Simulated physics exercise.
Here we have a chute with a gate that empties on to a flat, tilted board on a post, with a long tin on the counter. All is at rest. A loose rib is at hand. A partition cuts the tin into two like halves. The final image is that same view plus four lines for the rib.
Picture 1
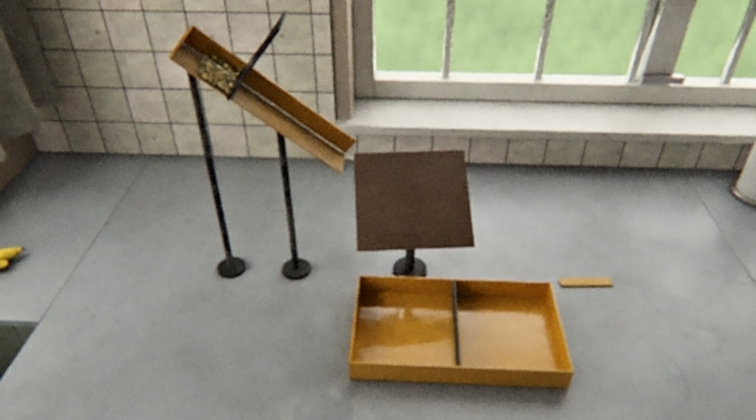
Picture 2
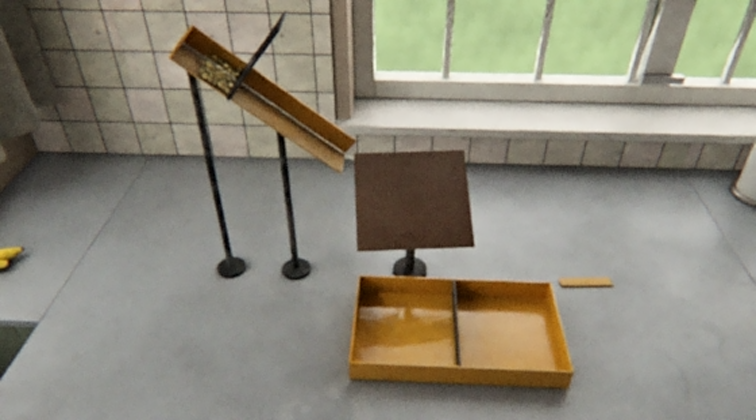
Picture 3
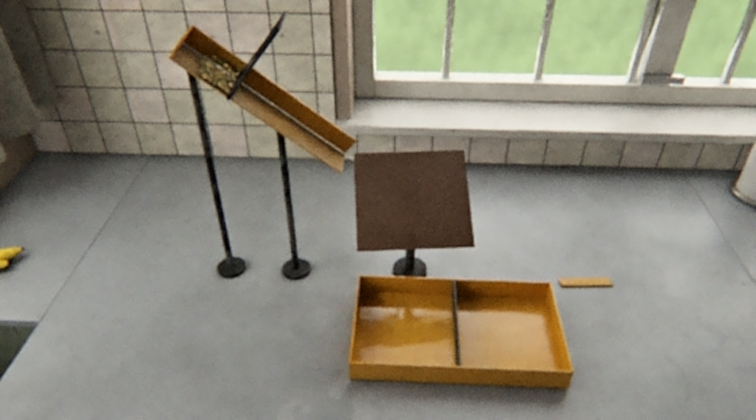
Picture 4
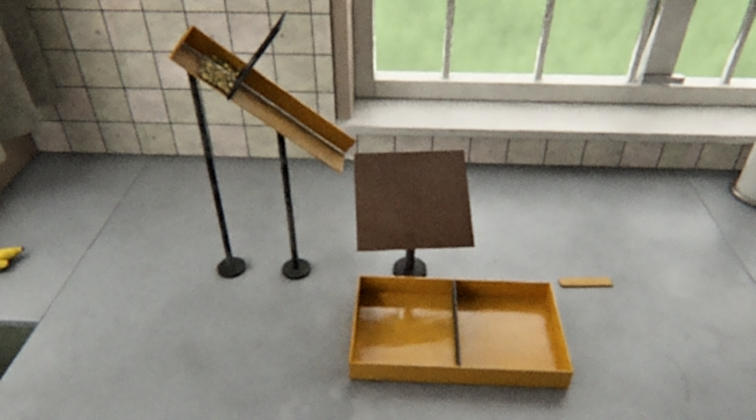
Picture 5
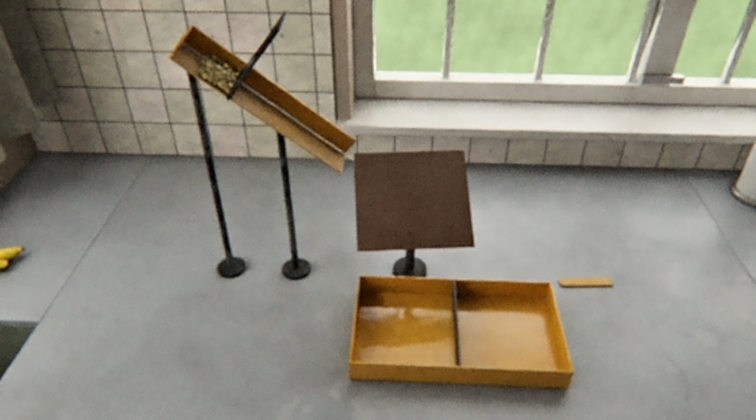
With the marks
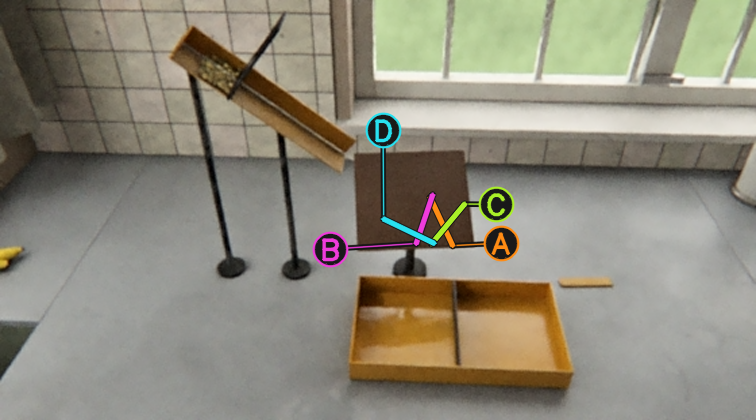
The video shows a sloping wooden chute on black posts holding pale beans behind a closed gate, above a tilted brown board and a divided orange-brown tray on a grey counter, with a small loose strip nearby; nothing moves.
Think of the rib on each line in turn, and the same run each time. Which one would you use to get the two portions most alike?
Choose A.
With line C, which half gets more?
Left.
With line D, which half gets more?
The right half.
On the marked copy, line A from (430, 197) to (452, 245); line B from (432, 195) to (416, 243); line C from (464, 204) to (431, 243); line D from (383, 219) to (434, 243).
With A, of what is caught, close to half in the left half, close to half in the right.
With B, of what is caught, all but a few in the left half, only a few in the right.
With C, of what is caught, all but a few in the left half, only a few in the right.
With D, of what is caught, a small share in the left half, the bulk in the right.
